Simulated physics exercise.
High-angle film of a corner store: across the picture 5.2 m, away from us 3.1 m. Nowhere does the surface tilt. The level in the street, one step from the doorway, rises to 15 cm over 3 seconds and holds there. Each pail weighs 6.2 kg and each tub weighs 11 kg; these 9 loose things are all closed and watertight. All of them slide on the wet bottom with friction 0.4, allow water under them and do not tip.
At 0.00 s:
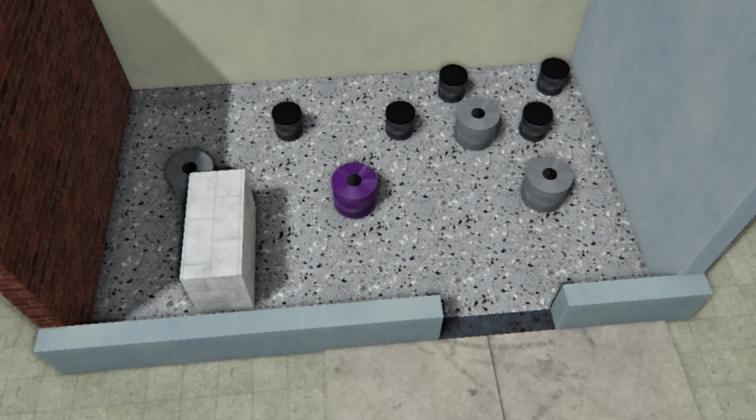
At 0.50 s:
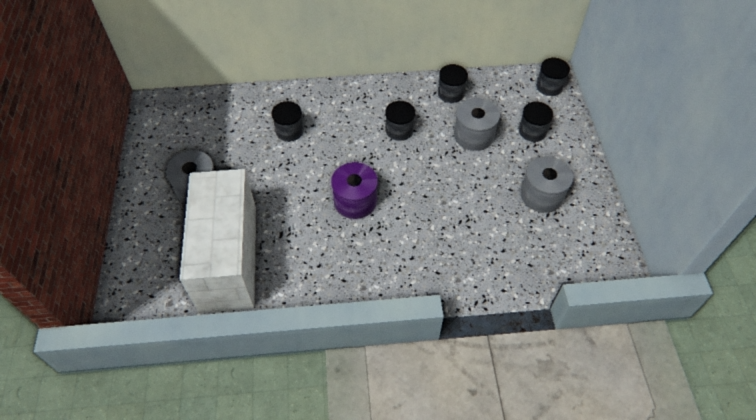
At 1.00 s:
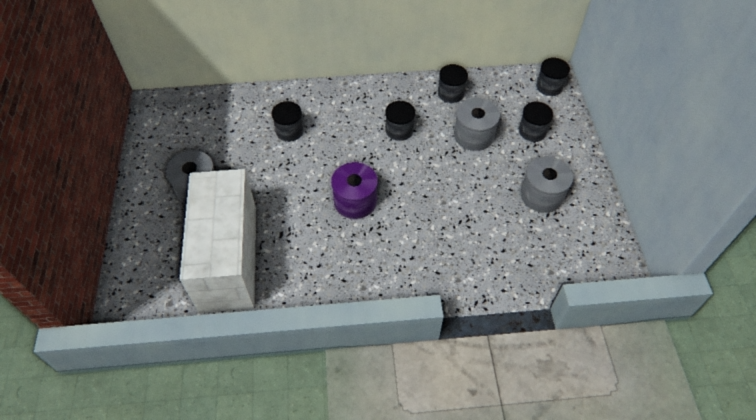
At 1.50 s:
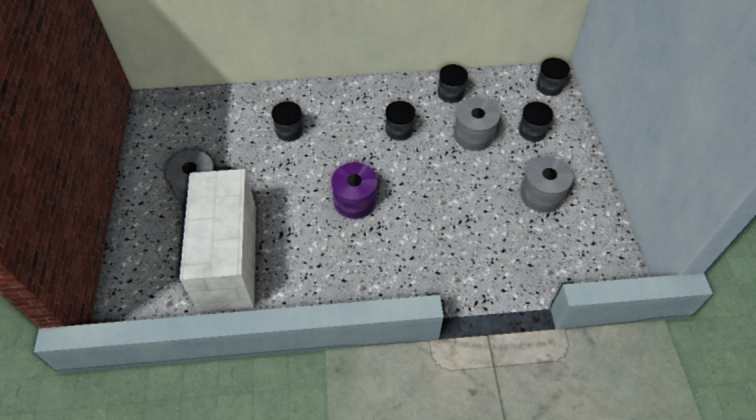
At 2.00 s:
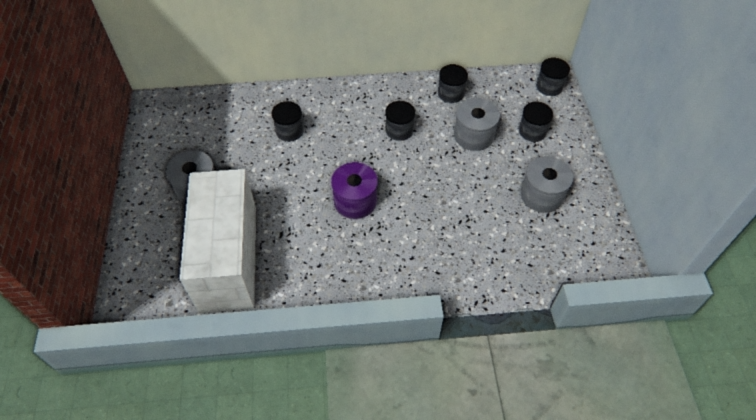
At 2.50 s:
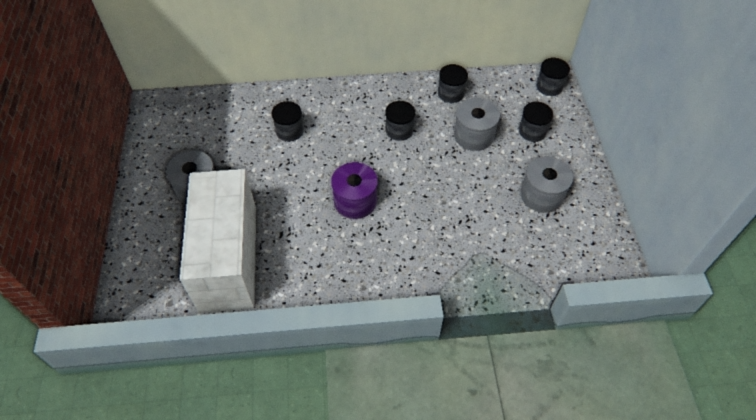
We see a high view of a speckled-floored room holding a purple tub, gray and black round objects, and a white block; water spreads over the ground outside, then just enters the doorway while the objects stay still.
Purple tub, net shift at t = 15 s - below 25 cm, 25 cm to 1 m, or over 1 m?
Below 25 cm.
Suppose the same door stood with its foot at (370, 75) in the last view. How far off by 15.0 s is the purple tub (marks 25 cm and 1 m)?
Then the purple tub is swept a long way.
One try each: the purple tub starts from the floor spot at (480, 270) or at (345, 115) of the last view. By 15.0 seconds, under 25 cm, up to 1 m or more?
First try it drifts well away, second try it drifts well away.
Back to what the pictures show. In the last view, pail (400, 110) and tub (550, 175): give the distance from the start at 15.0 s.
The first is 250 cm from its start, the second 100 cm.
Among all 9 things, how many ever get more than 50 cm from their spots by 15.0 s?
The total is 6.
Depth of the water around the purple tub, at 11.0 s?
Roughly 4 cm deep.
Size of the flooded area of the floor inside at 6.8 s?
Close to 11.0 m2, I'd say.
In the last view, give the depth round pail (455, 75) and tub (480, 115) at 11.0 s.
Around 10 cm and 10 cm.
After 3.5 s the purple tub is near (354, 181), 0.0 m from its start, aground; 0 afloat.
After 6.8 s the purple tub is near (354, 181), 0.0 m from its start, aground; 0 afloat.
After 11.0 s the purple tub is near (354, 181), 0.0 m from its start, aground; 5 afloat.
After 15.0 s the purple tub is near (354, 181), 0.0 m from its start, aground; 6 afloat.
